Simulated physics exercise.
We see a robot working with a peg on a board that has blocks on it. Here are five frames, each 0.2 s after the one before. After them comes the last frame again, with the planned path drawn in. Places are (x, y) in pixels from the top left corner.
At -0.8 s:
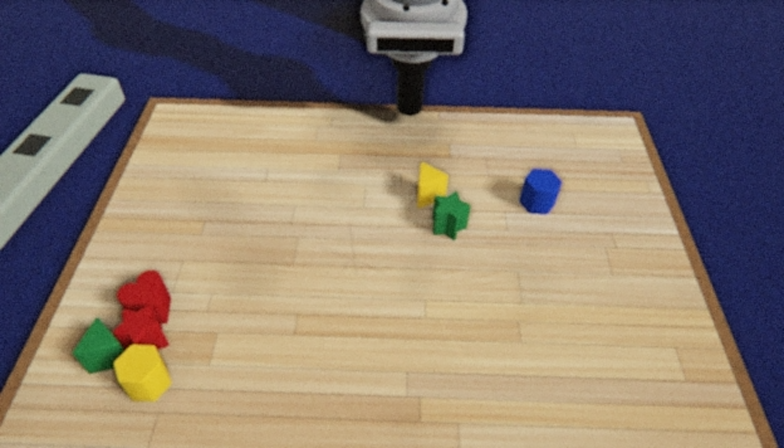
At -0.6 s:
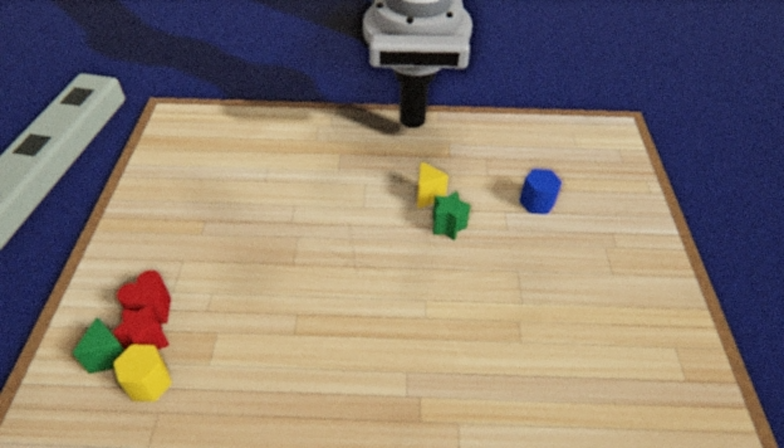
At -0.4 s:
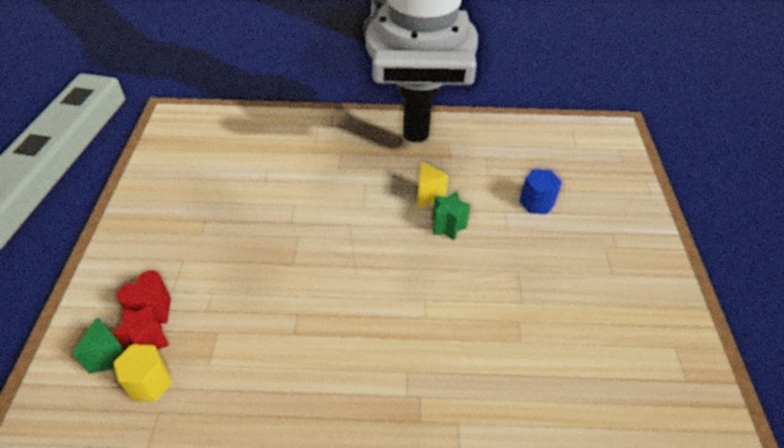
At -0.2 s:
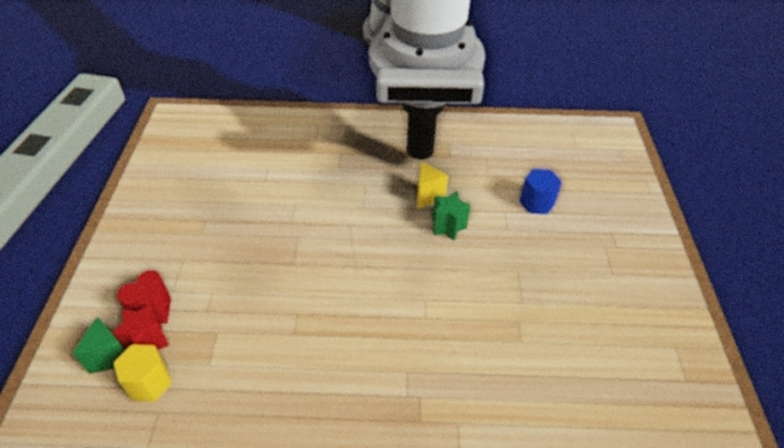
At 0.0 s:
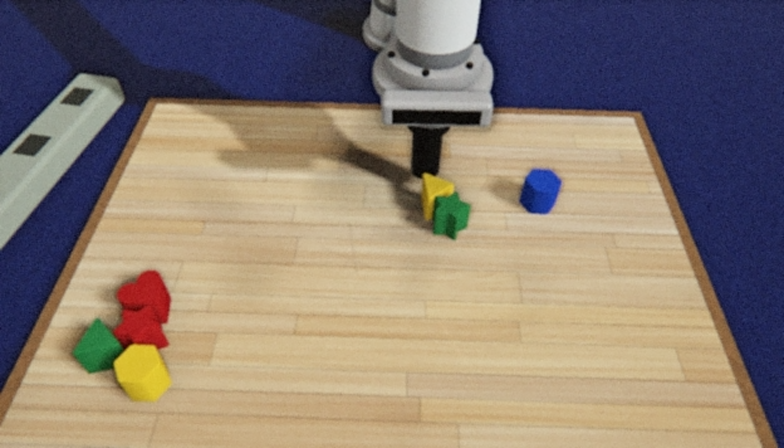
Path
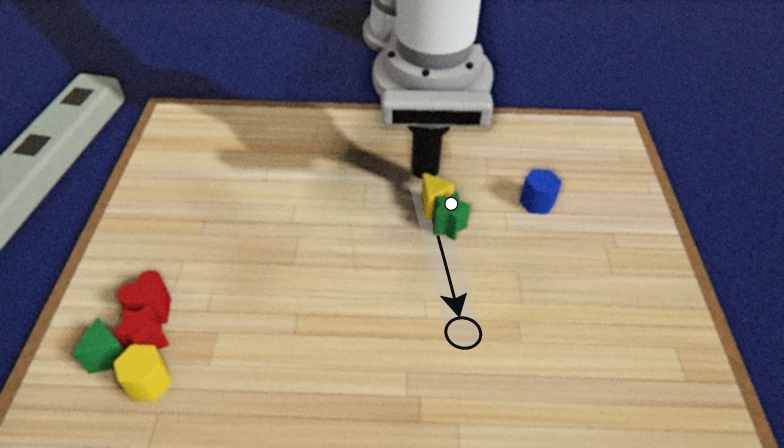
A robot arm moves its black peg toward the yellow triangular block and nudges it slightly.
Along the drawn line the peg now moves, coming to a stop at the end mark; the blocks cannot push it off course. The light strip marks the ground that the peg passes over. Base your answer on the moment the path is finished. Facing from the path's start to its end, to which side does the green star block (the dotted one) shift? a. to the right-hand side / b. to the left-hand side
b
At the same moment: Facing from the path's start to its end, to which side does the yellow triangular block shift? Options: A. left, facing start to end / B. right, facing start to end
(B)
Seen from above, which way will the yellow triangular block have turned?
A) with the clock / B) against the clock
I'll go with A - with the clock.
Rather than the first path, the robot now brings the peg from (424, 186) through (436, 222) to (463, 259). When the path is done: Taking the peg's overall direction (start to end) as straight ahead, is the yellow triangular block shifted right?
Yes - that is the case.
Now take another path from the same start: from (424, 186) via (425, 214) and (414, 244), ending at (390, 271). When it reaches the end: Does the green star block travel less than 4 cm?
Yes, I think so.
The line goes in a line from (424, 186) to (463, 333); the dot is on the green star block.
The first path, step by step. One third of the way, peg (438, 213); yellow triangular block (438, 226), turned 25° anticlockwise; green star block (468, 224), turned 60° anticlockwise.
Two thirds of the way, peg (451, 262); yellow triangular block (445, 277); green star block (482, 243).
At the end, peg (466, 318); yellow triangular block (446, 331), turned 35° clockwise; green star block (482, 243), turned 160° anticlockwise.
